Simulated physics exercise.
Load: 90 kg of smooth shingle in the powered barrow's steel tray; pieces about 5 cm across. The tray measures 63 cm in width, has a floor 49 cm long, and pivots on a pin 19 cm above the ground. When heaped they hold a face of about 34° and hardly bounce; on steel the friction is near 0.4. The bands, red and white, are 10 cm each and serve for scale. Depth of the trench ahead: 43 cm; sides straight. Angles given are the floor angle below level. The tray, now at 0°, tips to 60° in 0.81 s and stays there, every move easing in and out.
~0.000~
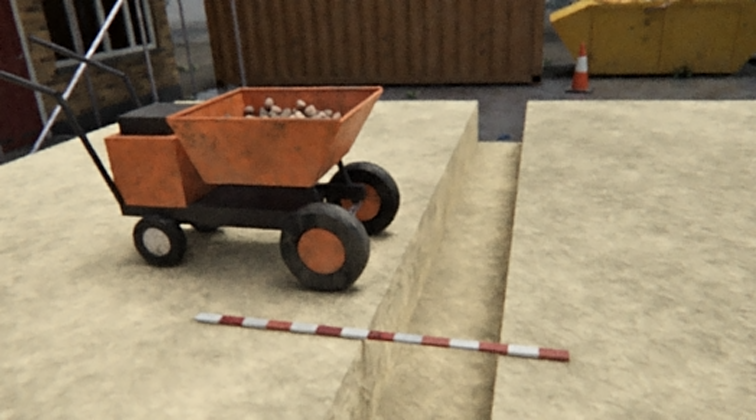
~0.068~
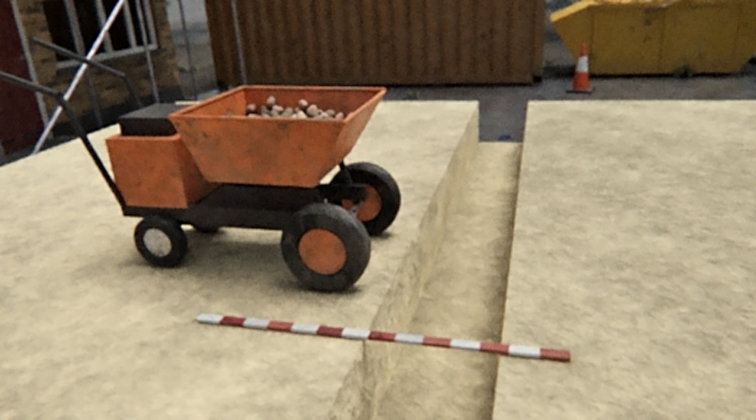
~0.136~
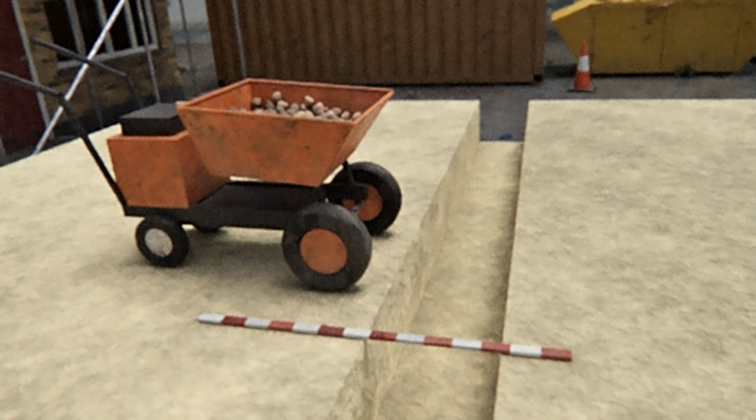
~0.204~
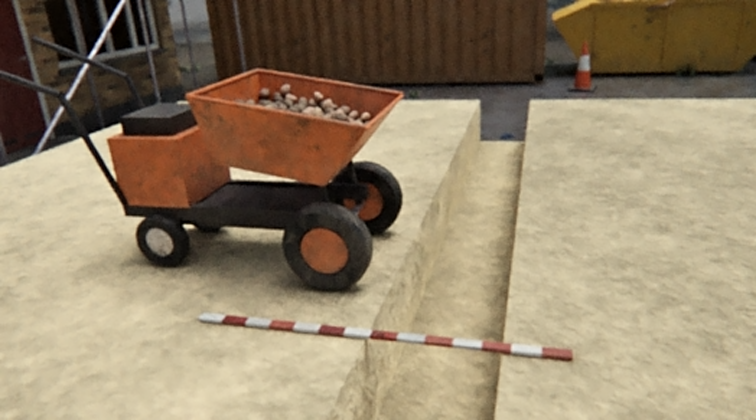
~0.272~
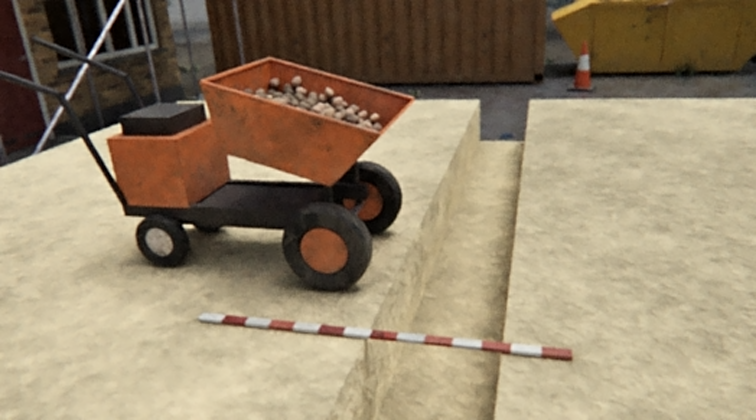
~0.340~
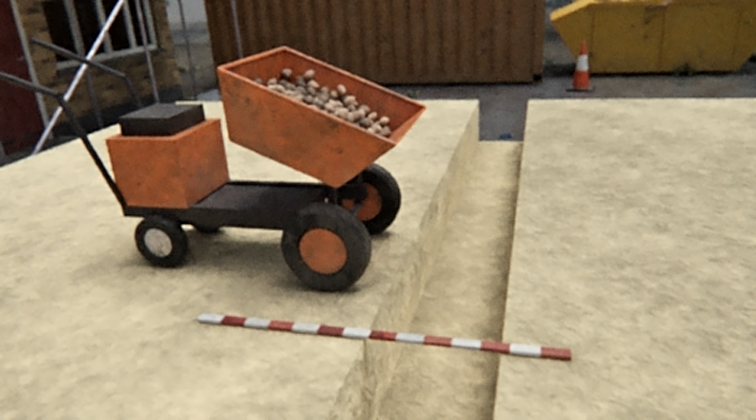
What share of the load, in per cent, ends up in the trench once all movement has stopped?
About 29 per cent.
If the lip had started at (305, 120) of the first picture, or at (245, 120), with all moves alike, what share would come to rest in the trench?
45 % and 55 %.
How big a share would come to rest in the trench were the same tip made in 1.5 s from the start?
With that timing, about 40 per cent.
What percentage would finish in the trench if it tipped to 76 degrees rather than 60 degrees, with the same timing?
About 40%.
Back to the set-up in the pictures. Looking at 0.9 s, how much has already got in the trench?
By then, around 10 percent.
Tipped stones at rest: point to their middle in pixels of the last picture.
Their middle is at about (518, 265).
After 0.6 s the floor is at 51°; 100 % in the tray; the foremost stones are at (423, 173).
After 0.9 s the floor is at 60°; 90 % in the tray, 9 % in the trench, 1 % past the trench; the foremost stones are at (521, 224).
After 1.3 s the floor is at 60°; 56 % in the tray, 15 % in the trench, 29 % past the trench; the foremost stones are at (646, 278).
After 3.2 s the floor is at 60°; 40 % in the tray, 29 % in the trench, 30 % past the trench; the foremost stones are past the picture's edge.
